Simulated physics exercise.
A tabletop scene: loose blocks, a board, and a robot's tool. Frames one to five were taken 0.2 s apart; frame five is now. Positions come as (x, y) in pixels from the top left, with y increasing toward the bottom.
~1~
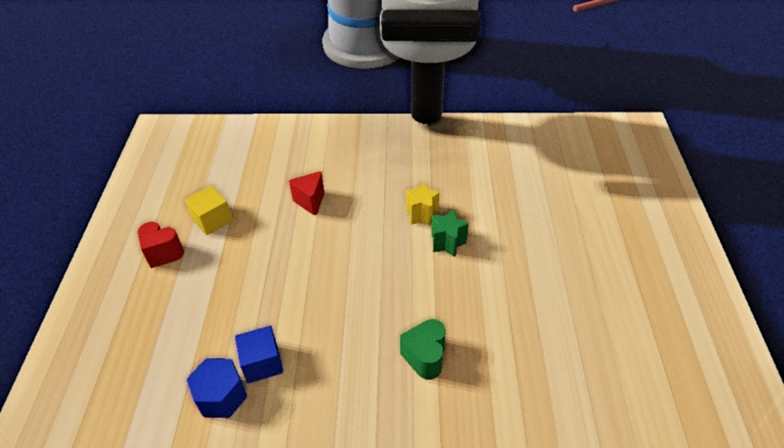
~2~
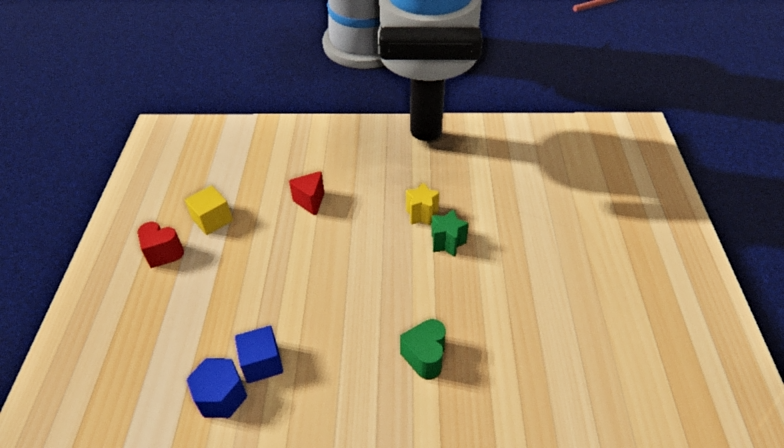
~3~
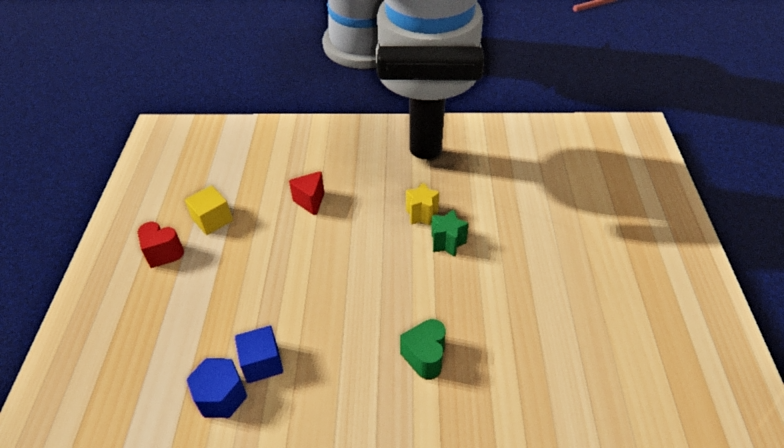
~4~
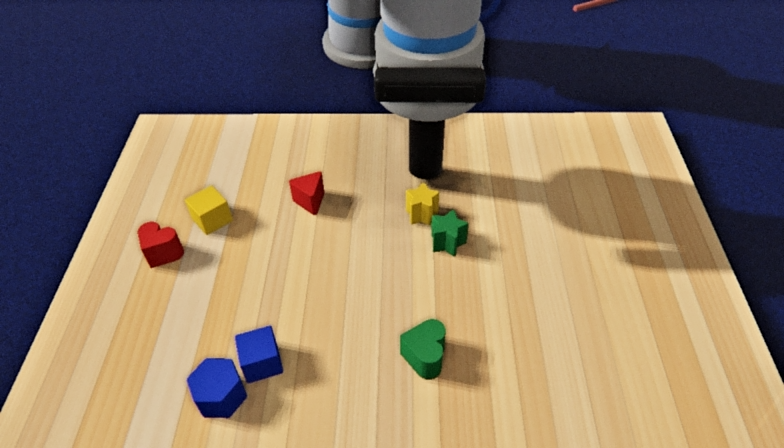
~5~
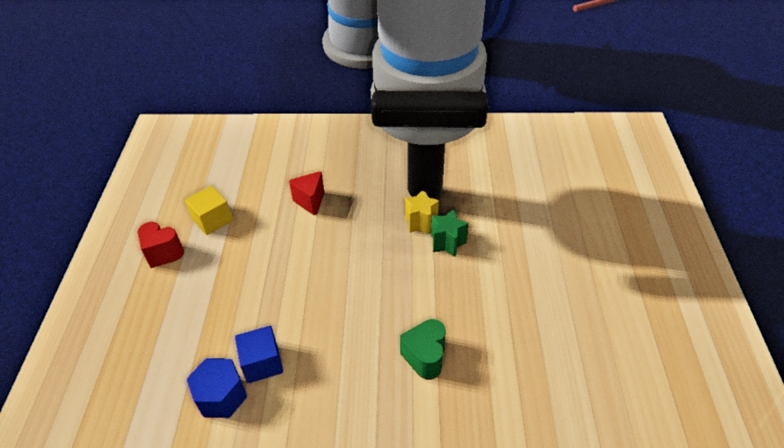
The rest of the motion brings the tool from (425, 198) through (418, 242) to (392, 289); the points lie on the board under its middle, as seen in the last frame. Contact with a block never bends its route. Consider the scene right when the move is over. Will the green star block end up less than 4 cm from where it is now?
Yes, it checks out.
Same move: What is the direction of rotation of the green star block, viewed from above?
From overhead, anticlockwise.
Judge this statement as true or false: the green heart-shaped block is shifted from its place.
My answer: False.
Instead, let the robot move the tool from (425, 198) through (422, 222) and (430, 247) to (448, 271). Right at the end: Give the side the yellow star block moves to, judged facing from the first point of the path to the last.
It goes toward the right-hand side.
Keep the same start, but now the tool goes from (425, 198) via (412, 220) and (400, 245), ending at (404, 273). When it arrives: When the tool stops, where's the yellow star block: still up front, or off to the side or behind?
The tool keeps it before itself.
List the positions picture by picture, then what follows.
Tool's lower end at (427, 115); yellow star block at (422, 195); green heart-shaped block at (426, 339); green star block at (449, 223), in the first picture.
Tool at (426, 131); blocks still, in the second picture.
Tool at (426, 149); blocks still, in the third picture.
Tool at (425, 168); blocks still, in the fourth picture.
Tool at (425, 189); yellow star block at (421, 203); green heart-shaped block at (426, 339); green star block at (449, 223), in the fifth picture.
The first path, step by step. One third of the way, tool at (422, 219); yellow star block at (416, 234); green star block at (450, 232), turned 60° anticlockwise.
Two thirds of the way, tool at (410, 249); yellow star block at (410, 268), turned 15° anticlockwise; green star block at (450, 240), turned 115° anticlockwise.
At the end, tool at (391, 281); yellow star block at (409, 294), turned 75° anticlockwise; green heart-shaped block still; green star block at (450, 240), turned 115° anticlockwise.
